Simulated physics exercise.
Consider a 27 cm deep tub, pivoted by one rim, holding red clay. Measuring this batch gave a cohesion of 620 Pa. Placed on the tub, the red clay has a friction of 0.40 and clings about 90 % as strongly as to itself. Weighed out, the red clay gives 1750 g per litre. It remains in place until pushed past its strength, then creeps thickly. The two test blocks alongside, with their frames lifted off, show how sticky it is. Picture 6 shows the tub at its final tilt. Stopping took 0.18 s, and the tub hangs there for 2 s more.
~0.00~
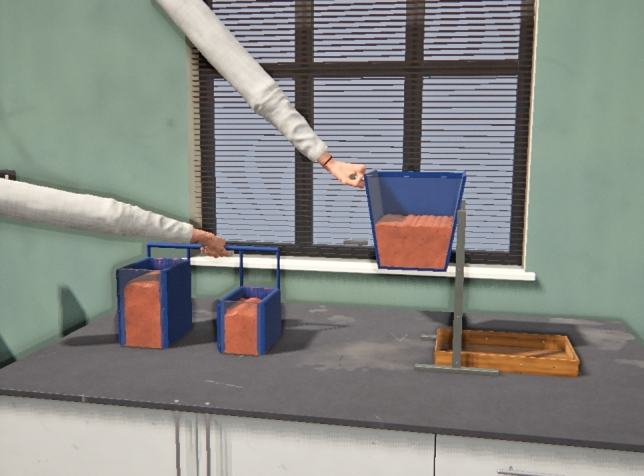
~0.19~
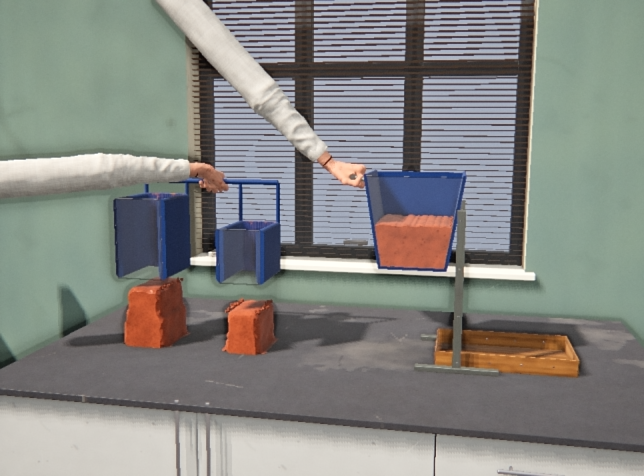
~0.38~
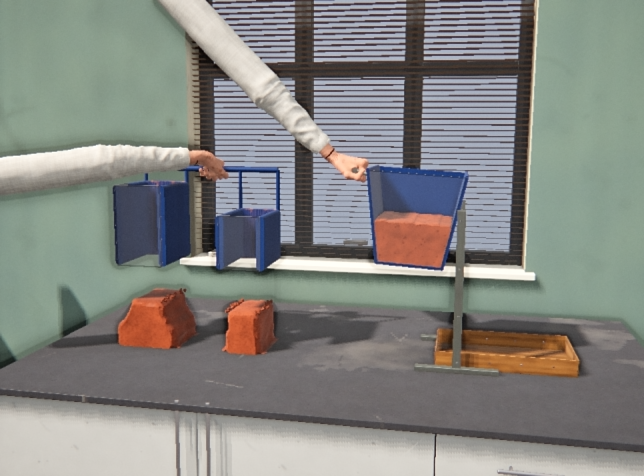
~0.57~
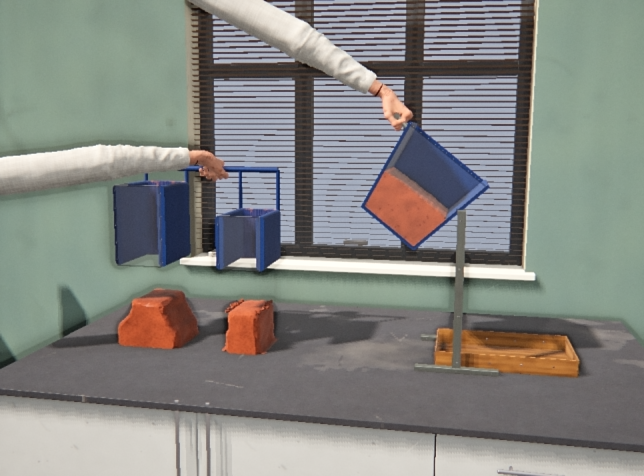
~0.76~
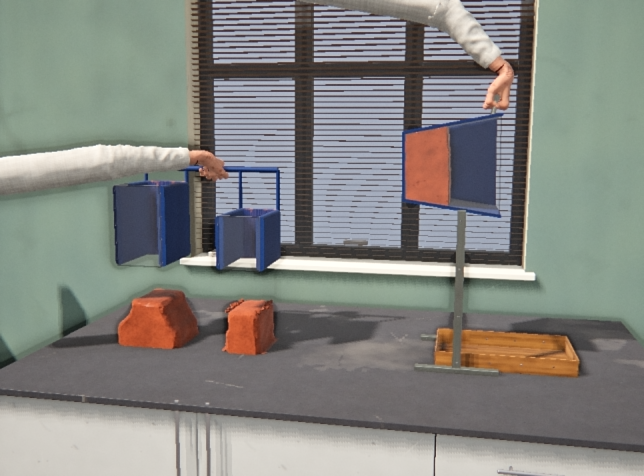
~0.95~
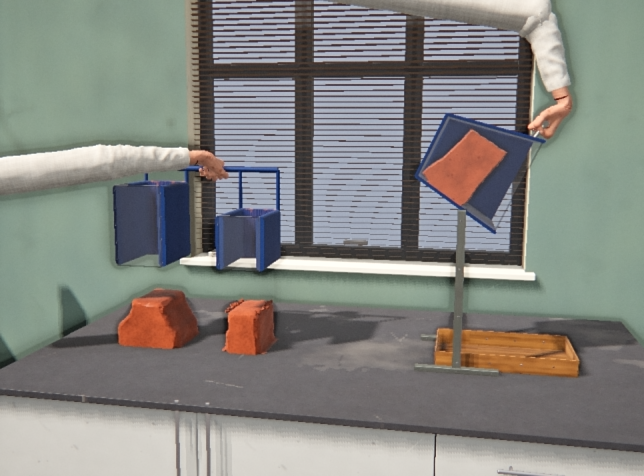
Two blue box-shaped moulds rise in one hand's grip, uncovering two red clay blocks, the left one slumping more; then another hand swings a blue tub of red clay clockwise past sideways, the clay shifting inside above a wooden tray.
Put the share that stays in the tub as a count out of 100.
The share that stays is about 0 out of 100.
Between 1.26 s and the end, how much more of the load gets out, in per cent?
About 25 %.
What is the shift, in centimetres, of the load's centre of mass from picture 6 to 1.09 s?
Displacement noted: Approx. 14 cm... about that.
By 1.09 s, the tub is at 115 degrees and holds 71 %.
By 1.26 s, the tub is at 115 degrees and holds 23 %.
By 1.43 s, the tub is at 115 degrees and holds 0 %.
By 1.60 s, the tub is at 115 degrees and holds 0 %.
By 2.95 s, at the end, the tub is at 115 degrees and holds 0 %.
